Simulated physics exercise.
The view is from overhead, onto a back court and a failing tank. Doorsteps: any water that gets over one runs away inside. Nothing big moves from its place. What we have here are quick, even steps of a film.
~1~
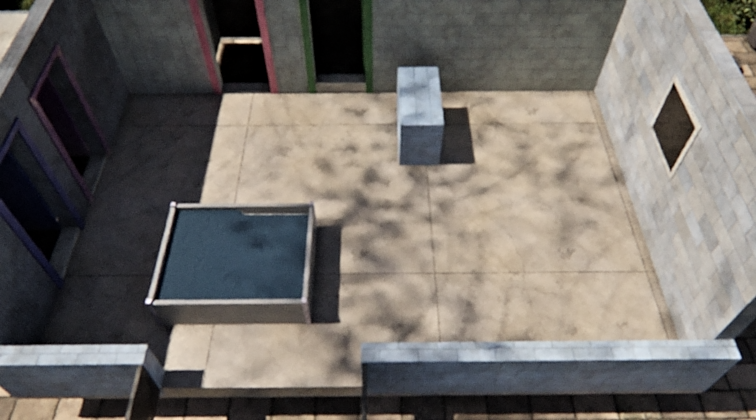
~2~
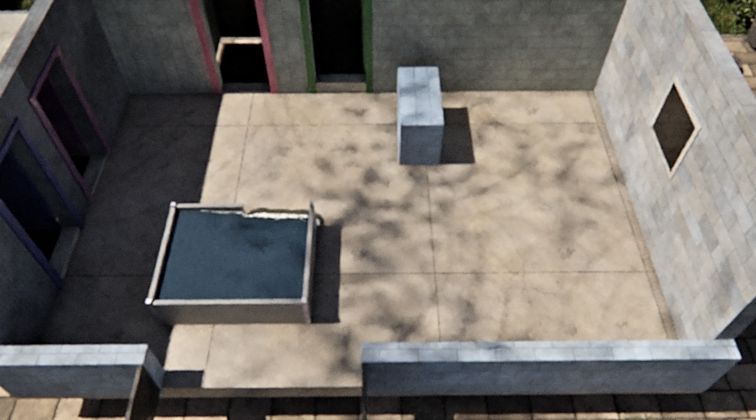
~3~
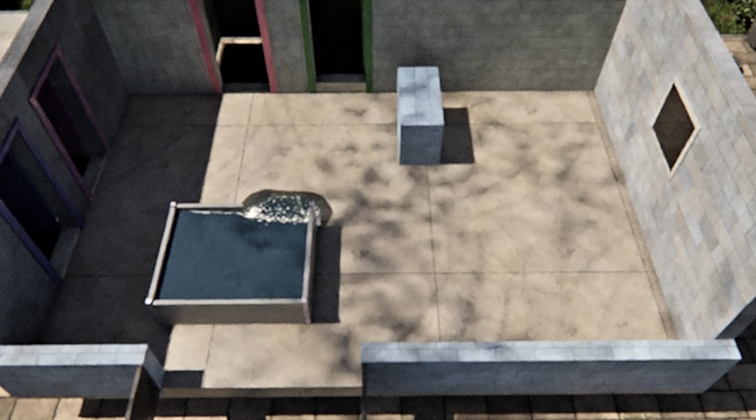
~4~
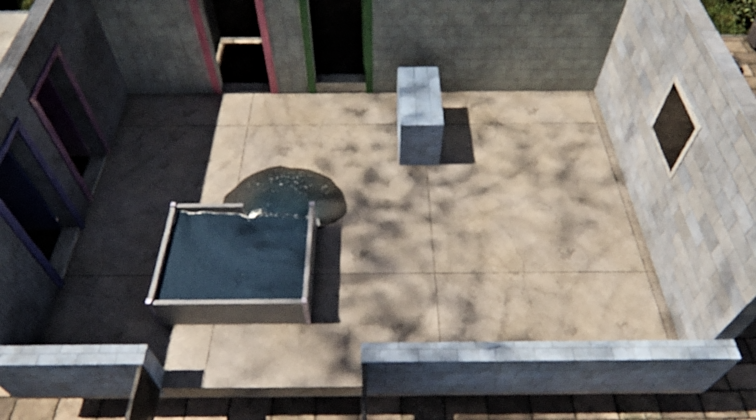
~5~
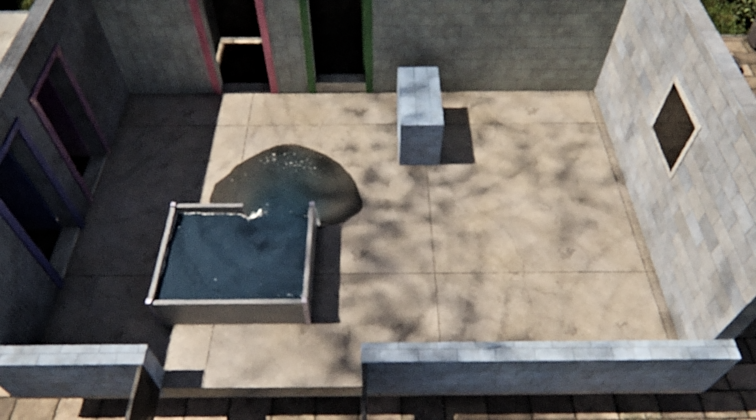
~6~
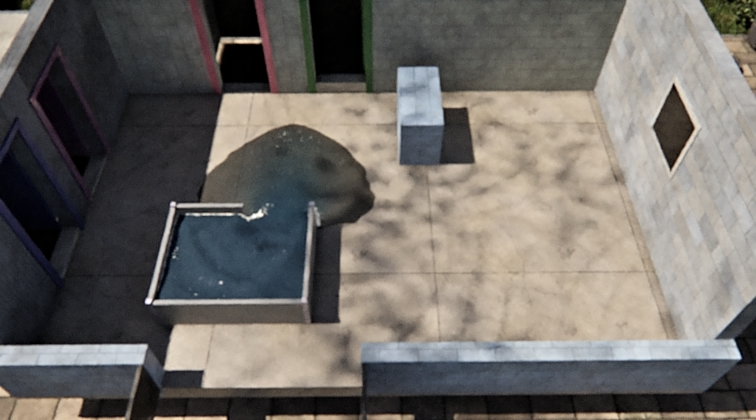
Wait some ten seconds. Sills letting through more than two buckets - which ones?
Sill by sill: Green door: Not more than two; purple door: Not more than two; blue door: Not more than two; pink door: More than two.
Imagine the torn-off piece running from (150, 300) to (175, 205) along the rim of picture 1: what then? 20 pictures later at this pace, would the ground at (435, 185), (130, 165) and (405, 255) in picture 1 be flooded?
Unwetted, submerged, unwetted.
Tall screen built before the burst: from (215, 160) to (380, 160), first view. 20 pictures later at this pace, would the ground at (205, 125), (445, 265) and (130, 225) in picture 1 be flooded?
Results in sequence: Bone-dry / swamped / swamped.
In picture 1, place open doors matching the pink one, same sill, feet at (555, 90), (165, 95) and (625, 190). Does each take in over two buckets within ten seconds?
In order, the new doors go: Undershoots, overshoots, undershoots.
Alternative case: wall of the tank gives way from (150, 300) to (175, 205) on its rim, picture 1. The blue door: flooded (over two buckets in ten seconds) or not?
Here's my take: The blue door tops the limit.
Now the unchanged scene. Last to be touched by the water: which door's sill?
The one in blue.
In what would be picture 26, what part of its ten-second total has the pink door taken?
My estimate: Close to 55 per cent.
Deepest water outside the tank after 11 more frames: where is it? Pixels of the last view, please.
I'd point to (382, 93).
A moment on, water covers 20 % of the floor; the green door wet at the sill, nothing in, the purple door not reached, the blue door not reached, the pink door wet at the sill, nothing in.
Next, water covers 25 % of the floor; the green door wet at the sill, nothing in, the purple door not reached, the blue door not reached, the pink door over two buckets in.
Then, water covers 30 % of the floor; the green door wet at the sill, nothing in, the purple door not reached, the blue door not reached, the pink door far over two buckets in.
Later, water covers 50 % of the floor; the green door wet at the sill, nothing in, the purple door wet at the sill, nothing in, the blue door wet at the sill, nothing in, the pink door far over two buckets in.
In the end, water covers 75 % of the floor; the green door wet at the sill, nothing in, the purple door wet at the sill, nothing in, the blue door wet at the sill, nothing in, the pink door far over two buckets in.
